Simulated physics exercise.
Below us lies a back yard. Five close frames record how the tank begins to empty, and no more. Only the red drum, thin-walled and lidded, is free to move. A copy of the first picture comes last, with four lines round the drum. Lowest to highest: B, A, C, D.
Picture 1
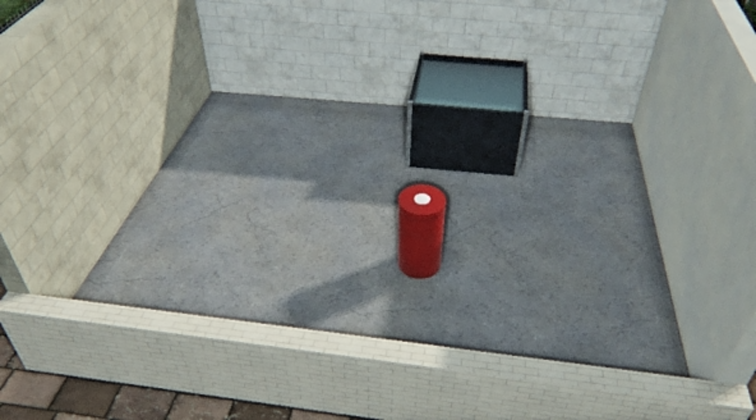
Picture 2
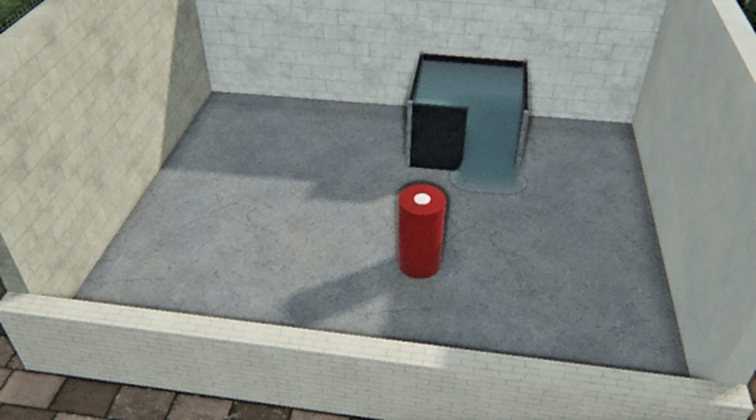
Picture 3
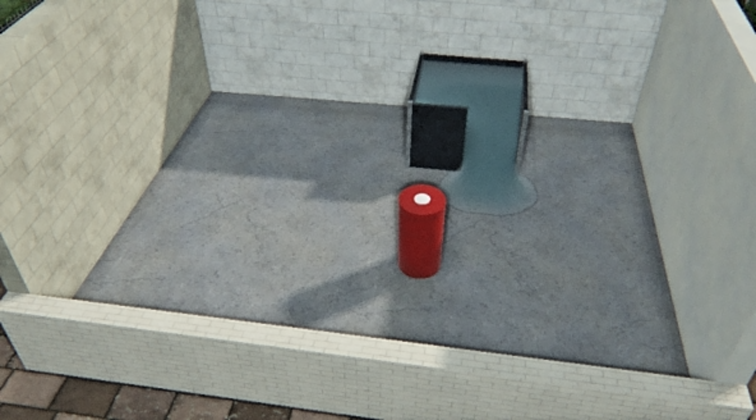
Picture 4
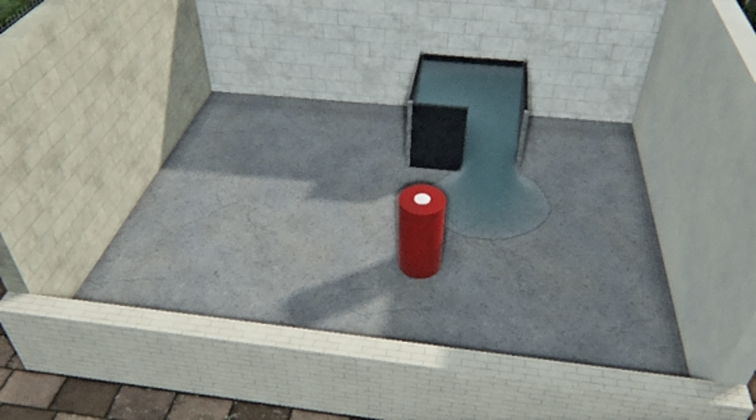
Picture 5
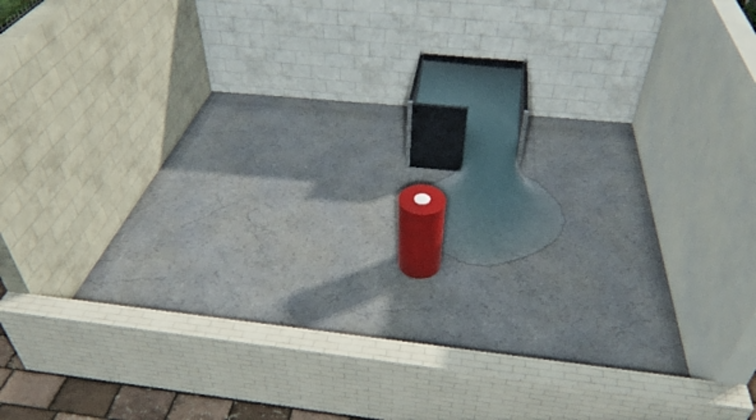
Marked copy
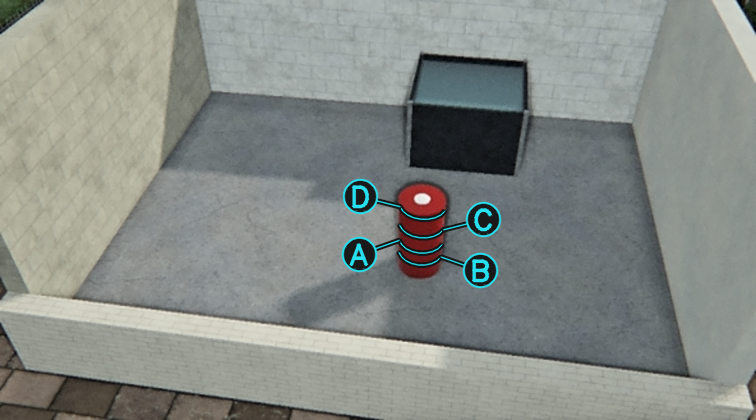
In a walled back yard, water poured out through an opening in the front of a dark tank and spread across the grey ground beside a red drum, which stayed standing where it was.
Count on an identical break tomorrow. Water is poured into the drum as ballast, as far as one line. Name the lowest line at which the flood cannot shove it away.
Use mark A.
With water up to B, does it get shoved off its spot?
Yes.
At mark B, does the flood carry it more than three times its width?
No.
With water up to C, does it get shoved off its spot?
No.
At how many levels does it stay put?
Three of them.
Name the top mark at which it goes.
B.
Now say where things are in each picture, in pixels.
The first frame shows lid of the red drum at (423, 200); tank full, its middle at (470, 87).
In the second frame, 1 % of the ground under water, its edge towards the drum at (472, 183).
In the third frame, 3 % of the ground under water, its edge towards the drum at (470, 207).
In the fourth frame, 5 % of the ground under water, its edge towards the drum at (468, 231).
The fifth frame shows lid of the red drum at (423, 200); 8 % of the ground under water, its edge towards the drum at (434, 239).
In cyan, A at (418, 252); B at (418, 264); C at (419, 237); D at (420, 219); from the bottom up B, A, C, D.
If A is chosen, it shifts by a finger or two and stays.
If B is chosen, it is pushed about its own width away.
If C is chosen, it does not move.
If D is chosen, it does not move.
